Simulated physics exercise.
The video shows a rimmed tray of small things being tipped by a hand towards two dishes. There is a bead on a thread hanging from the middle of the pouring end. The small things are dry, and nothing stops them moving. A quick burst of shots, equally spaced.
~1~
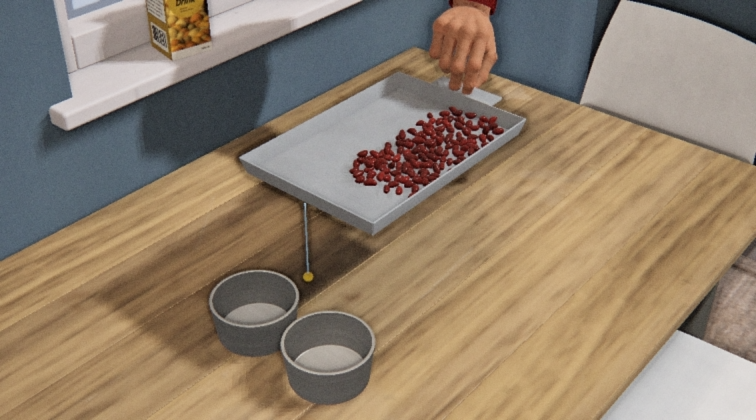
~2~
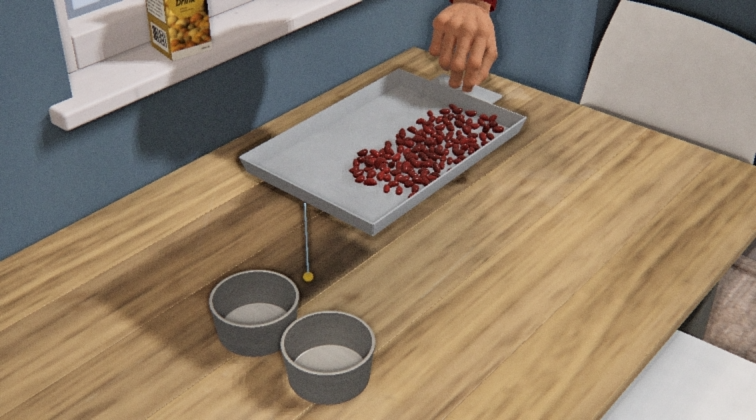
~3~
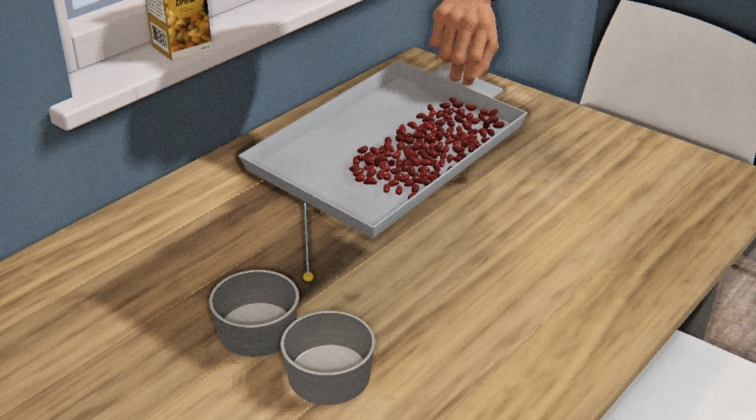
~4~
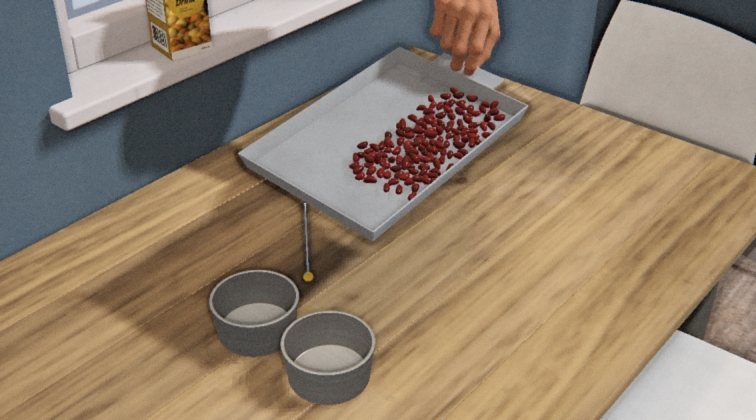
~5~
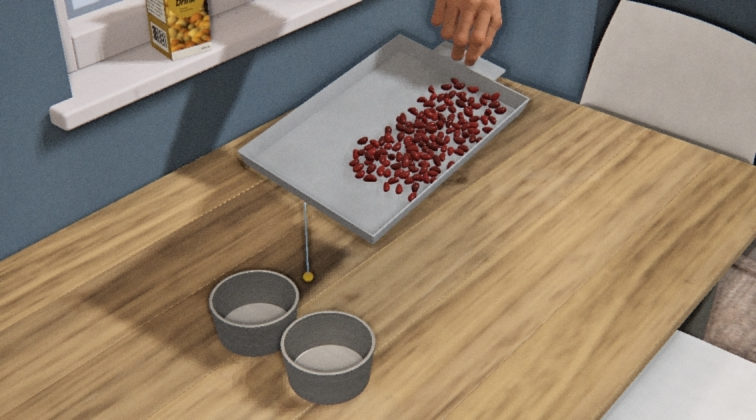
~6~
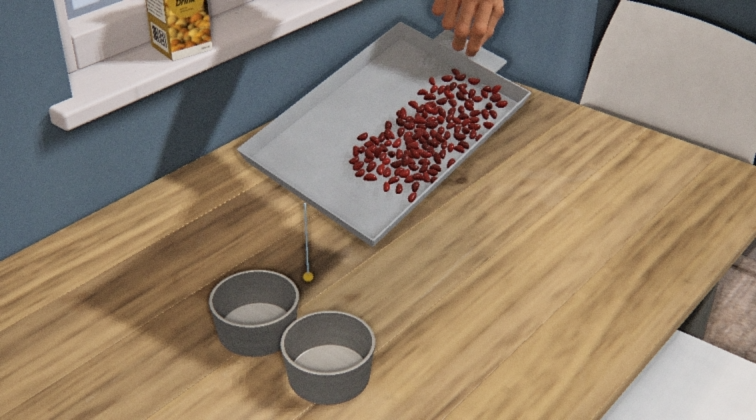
A metal tray of red kidney beans was tilted by a hand lifting its far end above a wooden table, its near edge gradually dipping toward the right while the beans stayed bunched together.
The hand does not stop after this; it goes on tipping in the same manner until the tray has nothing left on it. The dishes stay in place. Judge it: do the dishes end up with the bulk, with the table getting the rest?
No. Most of it finds no dish.
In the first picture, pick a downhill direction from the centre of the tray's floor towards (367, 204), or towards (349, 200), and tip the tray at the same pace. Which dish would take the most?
The first try favours the dish to the right; the second favours the dish to the right.
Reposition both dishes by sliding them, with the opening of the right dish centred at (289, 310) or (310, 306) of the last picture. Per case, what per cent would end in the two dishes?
In order: 0 percent and 10 percent.
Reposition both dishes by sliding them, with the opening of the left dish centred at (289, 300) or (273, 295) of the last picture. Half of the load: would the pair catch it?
At place one not up to half; at place two not up to half.
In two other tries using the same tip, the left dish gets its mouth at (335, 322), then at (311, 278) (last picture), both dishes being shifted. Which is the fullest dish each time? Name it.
At the first place the left one, at the second the dish on the right.
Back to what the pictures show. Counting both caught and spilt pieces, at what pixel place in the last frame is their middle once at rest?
Last view, resting centre - approx. (381, 354).
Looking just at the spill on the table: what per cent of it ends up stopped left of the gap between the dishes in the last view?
I'd say some 0 in a hundred.
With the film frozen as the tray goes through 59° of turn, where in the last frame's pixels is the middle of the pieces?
At about (401, 184).
Soon, tray tipped steeply; nearly all on the tray; a stray few in the air.
A while on, tray tipped right over; about a third on the tray; a small part in the right dish; about a third outside both; about a quarter in the air.
Towards the end, tray tipped past a quarter turn; about a quarter in the right dish; most outside both.
Finally, tray tipped past a quarter turn; about a quarter in the right dish; none in the left dish; most outside both.
